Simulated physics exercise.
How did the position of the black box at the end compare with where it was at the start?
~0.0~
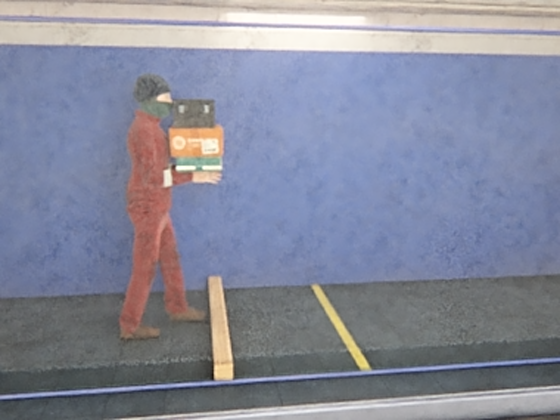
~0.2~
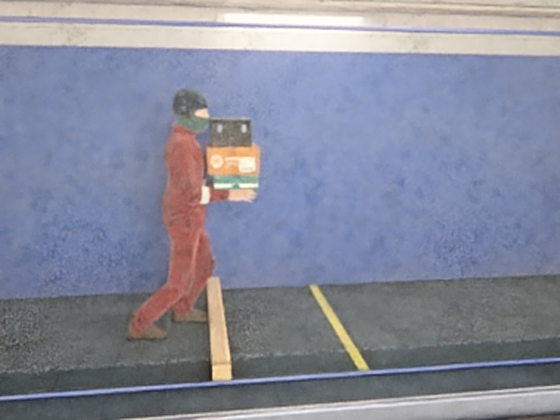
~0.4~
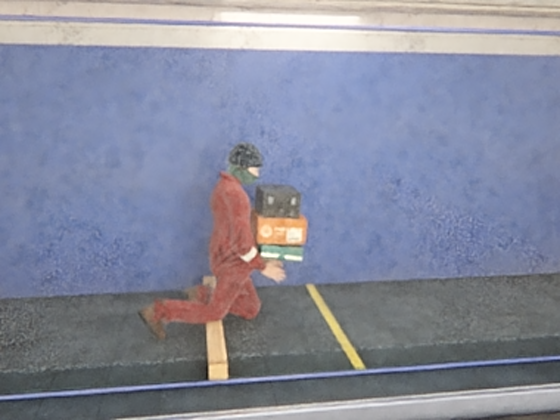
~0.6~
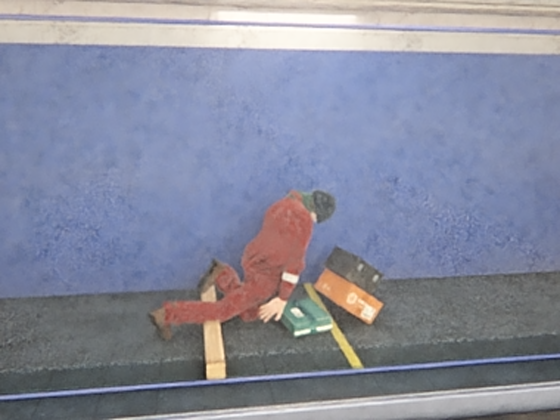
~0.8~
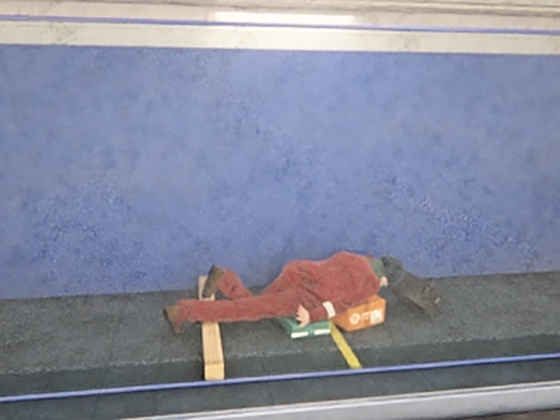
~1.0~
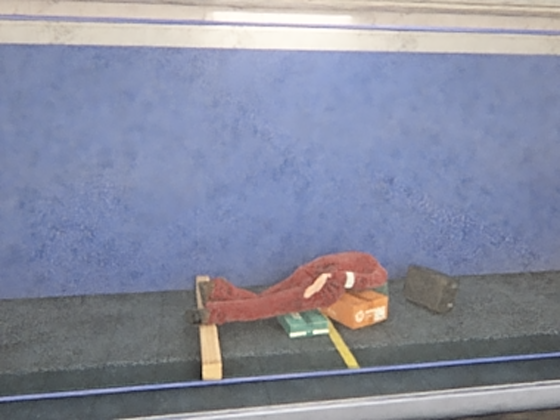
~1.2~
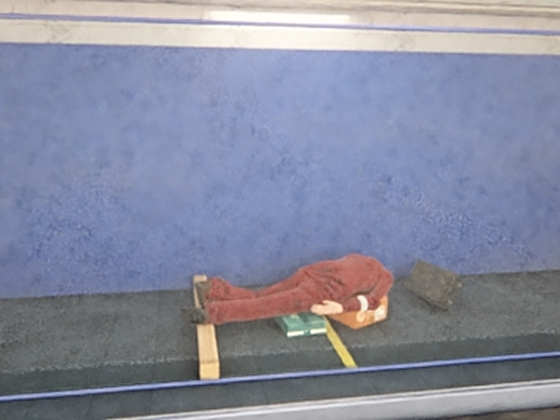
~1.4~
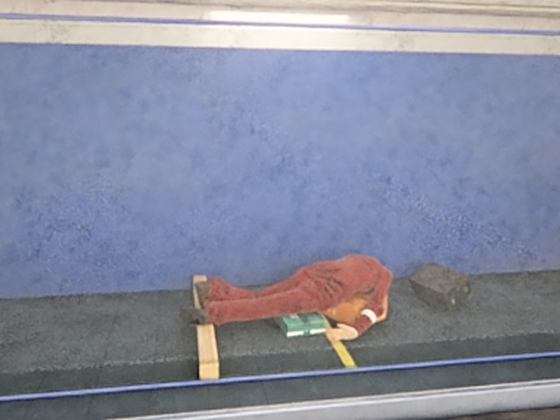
At the start it sat on top of the stack in the person's arms, left of the yellow line. By the end it lay tipped over on the floor, well to the right and past the line.
On a dark floor by a blue wall, a person in red carrying three stacked boxes moved right, dropped over a low rail and sprawled face down, spilling them; the teal one stayed short of the yellow line, the orange and black ones ended beyond.
